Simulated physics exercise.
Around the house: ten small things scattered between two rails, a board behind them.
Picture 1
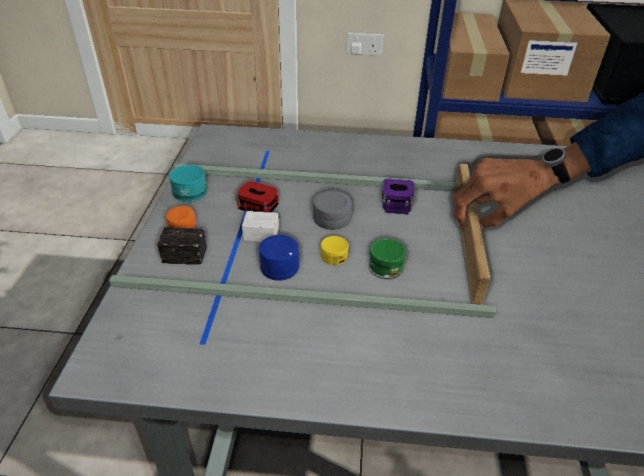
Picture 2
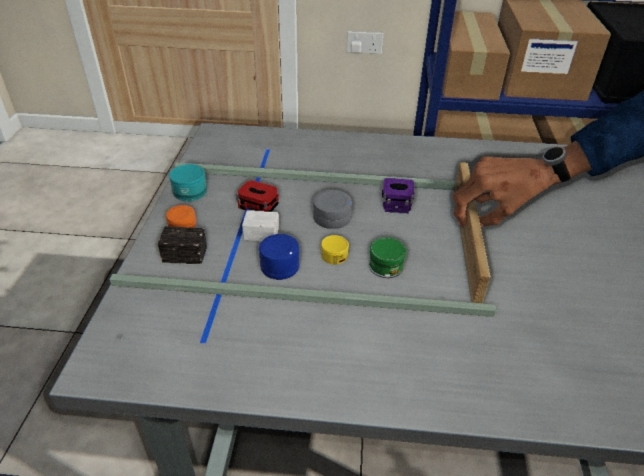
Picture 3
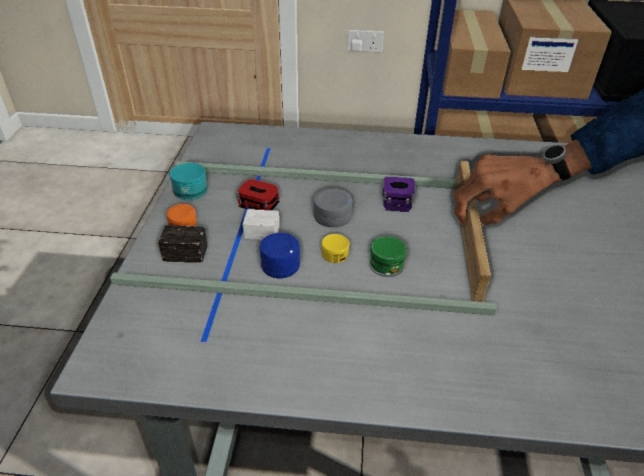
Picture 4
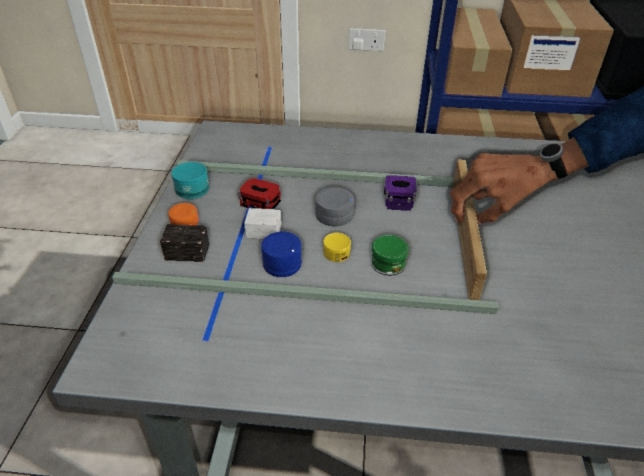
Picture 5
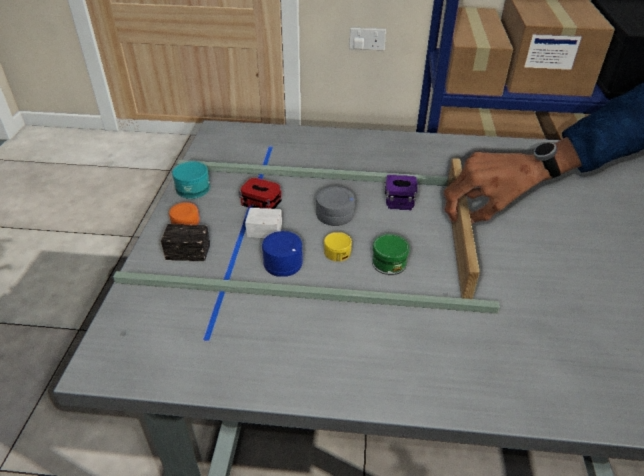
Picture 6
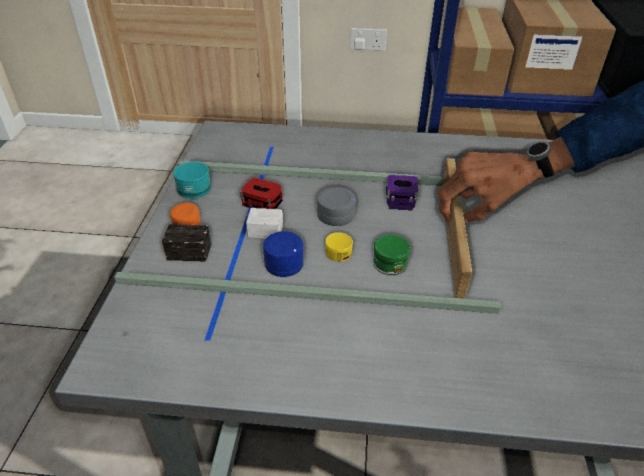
A hand wearing a dark watch grips a wooden board on the right of a grey table, seen from above at an angle, with a door and shelved boxes behind. Between two pale green rails sit turquoise, orange and black items left of a blue tape line, red and white ones near it, and grey, blue, yellow, purple and green ones beyond. The hand slides the board slightly left while the items stay put and the view barely drifts.
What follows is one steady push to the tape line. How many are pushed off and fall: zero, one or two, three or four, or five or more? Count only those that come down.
As it turns out, the number that fall off is zero.
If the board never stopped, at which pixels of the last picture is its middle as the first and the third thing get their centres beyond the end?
At (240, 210) for the first, at (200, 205) for the third.
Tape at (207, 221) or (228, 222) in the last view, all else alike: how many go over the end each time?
In that order 2 and 1.
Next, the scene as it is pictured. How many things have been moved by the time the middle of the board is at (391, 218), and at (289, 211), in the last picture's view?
The counts are 2 and 7.
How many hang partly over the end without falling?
It comes to 1.
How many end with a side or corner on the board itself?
In contact: 4.
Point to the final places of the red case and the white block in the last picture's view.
Near (209, 187) and (205, 216).
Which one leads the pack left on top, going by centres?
Foremost is the turquoise tub.
A little later, none off yet; turquoise tub at rest near (192, 180); orange lid at rest near (185, 217); black block at rest near (187, 243).
When it is over, the number that fall off is zero.
